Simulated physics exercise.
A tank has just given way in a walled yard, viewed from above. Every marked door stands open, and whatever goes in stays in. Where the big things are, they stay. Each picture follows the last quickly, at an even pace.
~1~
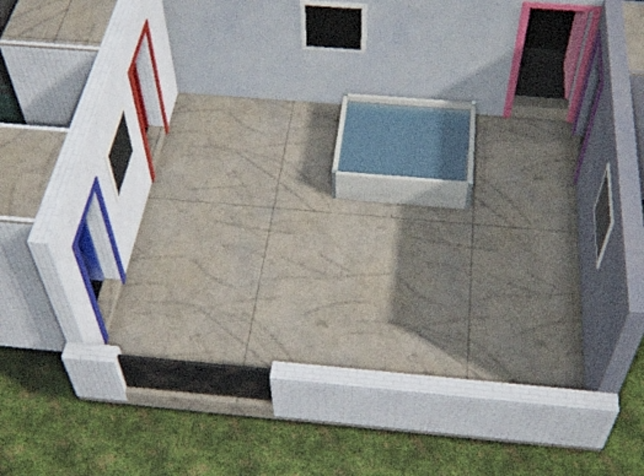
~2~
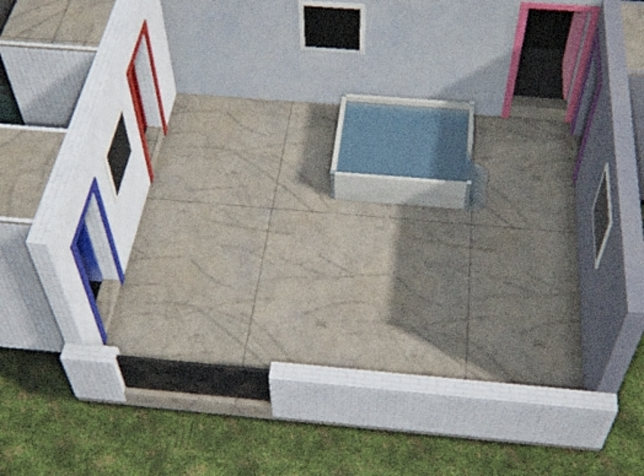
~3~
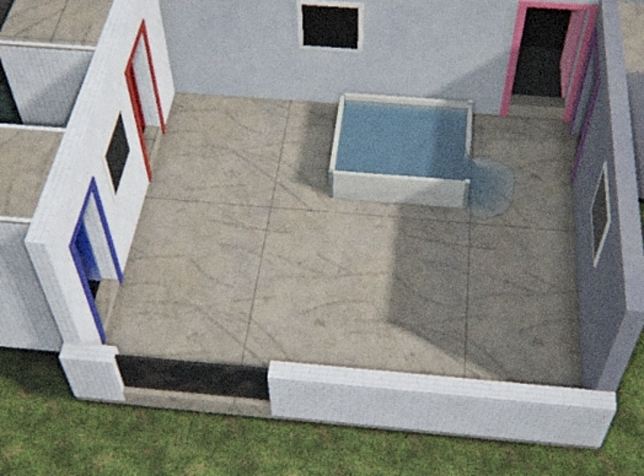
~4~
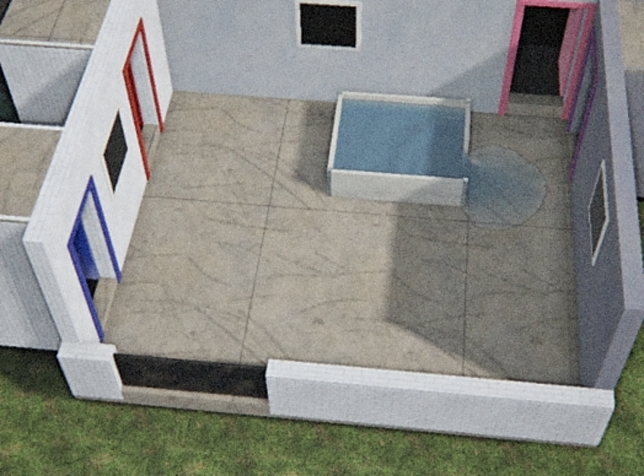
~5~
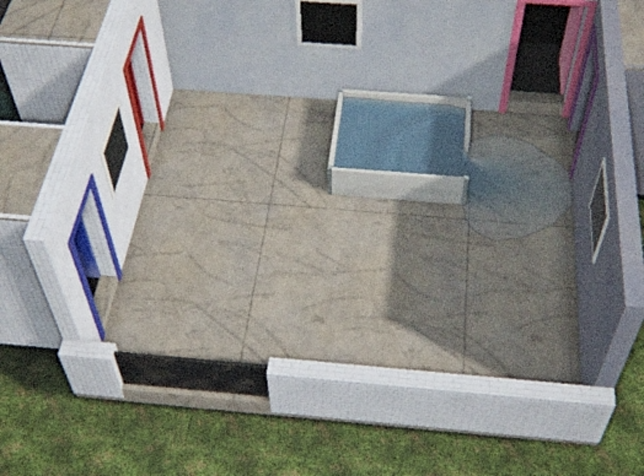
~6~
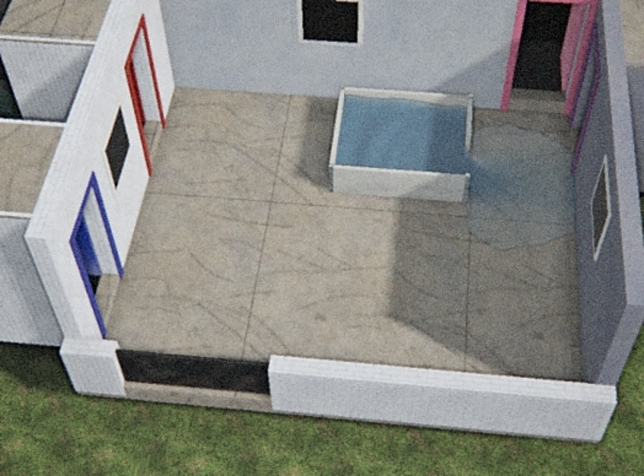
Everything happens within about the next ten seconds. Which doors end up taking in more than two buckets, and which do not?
The red door stays at two or below, the pink door stays at two or below, the purple door takes in more, the blue door stays at two or below.
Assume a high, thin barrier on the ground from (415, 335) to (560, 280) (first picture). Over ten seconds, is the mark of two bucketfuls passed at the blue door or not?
Blue door: Undershoots.
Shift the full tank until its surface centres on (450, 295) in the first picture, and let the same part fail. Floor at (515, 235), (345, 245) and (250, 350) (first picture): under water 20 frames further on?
First spot swamped, second bare, third swamped.
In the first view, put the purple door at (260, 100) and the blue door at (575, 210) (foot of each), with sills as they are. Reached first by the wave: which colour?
That's the one in blue.
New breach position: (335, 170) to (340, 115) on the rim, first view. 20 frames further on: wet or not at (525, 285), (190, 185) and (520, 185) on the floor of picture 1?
The first point is spared, the second soaked, the third spared.
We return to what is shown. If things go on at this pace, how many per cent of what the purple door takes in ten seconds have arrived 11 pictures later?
It should be near 30 percent of the ten-second total.
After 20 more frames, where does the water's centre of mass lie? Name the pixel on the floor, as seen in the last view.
The water centres close to (463, 206).
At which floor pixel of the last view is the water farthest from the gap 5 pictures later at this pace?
I'd point to (578, 298).
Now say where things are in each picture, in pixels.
In the first picture, the water tank at (405, 141) is whole and still.
In the second picture, the front is at (476, 166), out from the gap at (465, 178).
In the third picture, the front is at (510, 176), out from the gap at (464, 178).
In the fourth picture, water pours out at (462, 177) and has run to (539, 180).
In the fifth picture, water pours out at (462, 175) and has run to (572, 195).
In the sixth picture, water pours out at (464, 172) and has run to (575, 224).
A moment on, water covers 15 % of the floor; the red door not reached, the pink door wet at the sill, nothing in, the purple door under two buckets in, the blue door not reached.
Next, water covers 20 % of the floor; the red door not reached, the pink door wet at the sill, nothing in, the purple door over two buckets in, the blue door not reached.
Then, water covers 30 % of the floor; the red door not reached, the pink door wet at the sill, nothing in, the purple door far over two buckets in, the blue door not reached.
Later, water covers 50 % of the floor; the red door not reached, the pink door wet at the sill, nothing in, the purple door far over two buckets in, the blue door not reached.
In the end, water covers 75 % of the floor; the red door wet at the sill, nothing in, the pink door wet at the sill, nothing in, the purple door far over two buckets in, the blue door wet at the sill, nothing in.
